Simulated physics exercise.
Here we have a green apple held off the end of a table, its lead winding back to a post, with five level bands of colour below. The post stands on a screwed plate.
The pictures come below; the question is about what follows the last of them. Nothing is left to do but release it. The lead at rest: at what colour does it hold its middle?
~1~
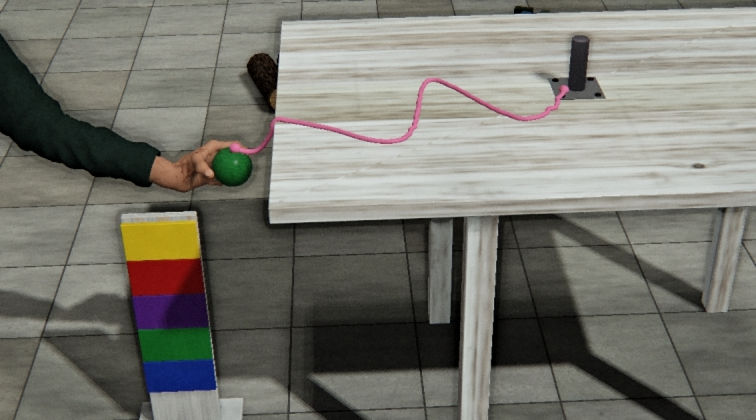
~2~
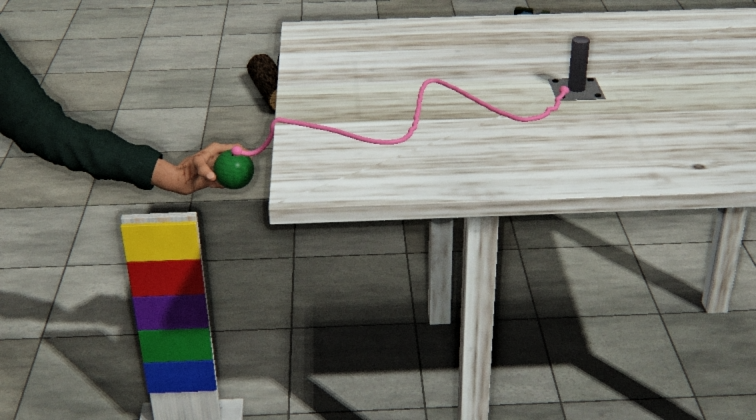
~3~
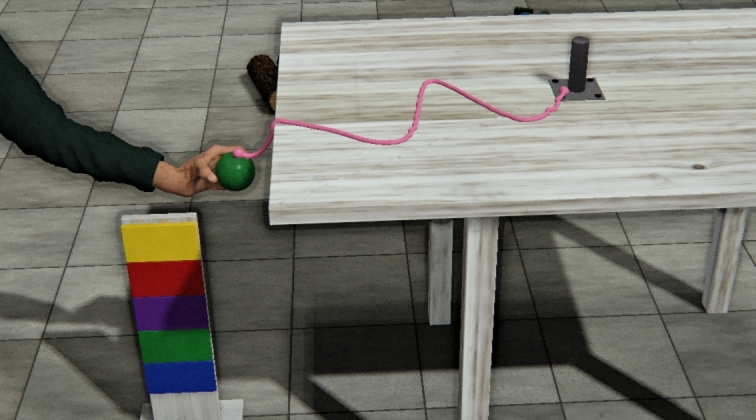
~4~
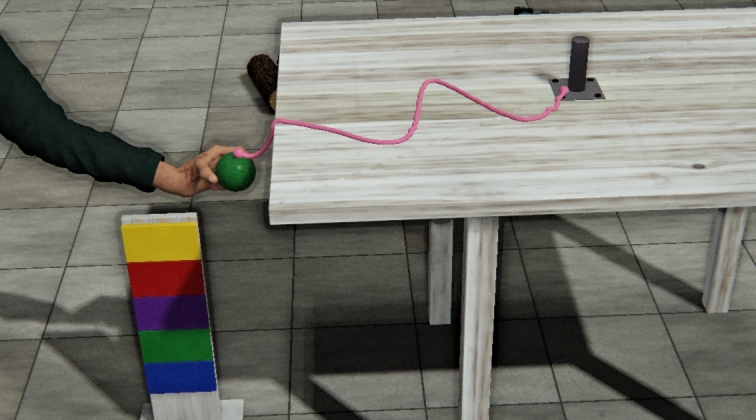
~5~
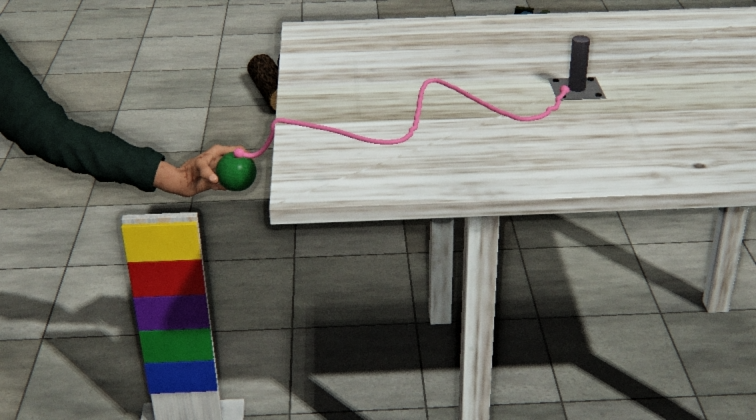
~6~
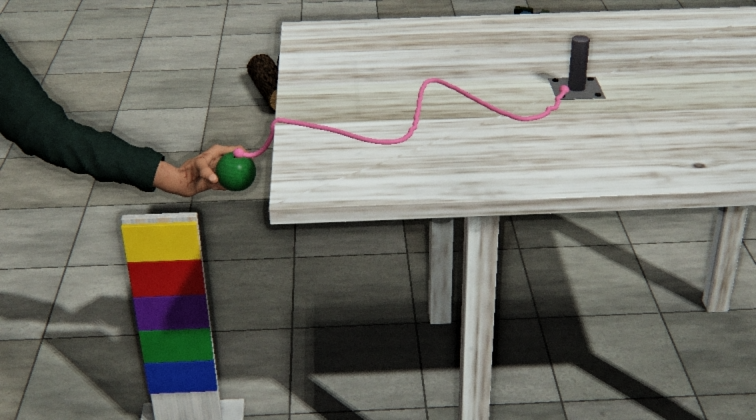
The colour is green.
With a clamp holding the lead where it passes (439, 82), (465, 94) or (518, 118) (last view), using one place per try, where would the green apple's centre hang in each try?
Going through the tries, I'd expect close to (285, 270), (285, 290) and lastly (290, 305).
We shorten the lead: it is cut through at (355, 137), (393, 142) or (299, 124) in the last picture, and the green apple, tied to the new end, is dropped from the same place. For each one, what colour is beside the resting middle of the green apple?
First try: Yellow; second try: Higher than all five; third try: Red.
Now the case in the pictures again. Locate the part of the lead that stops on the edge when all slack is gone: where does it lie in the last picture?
The point sits close to (418, 114).
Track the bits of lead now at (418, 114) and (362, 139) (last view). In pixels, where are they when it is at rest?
First near (276, 118), second near (281, 201).
A little later, apple near (290, 325); level with green.
Next, apple near (290, 339); level with green.
When it is over, apple near (293, 338); level with green. The green one.
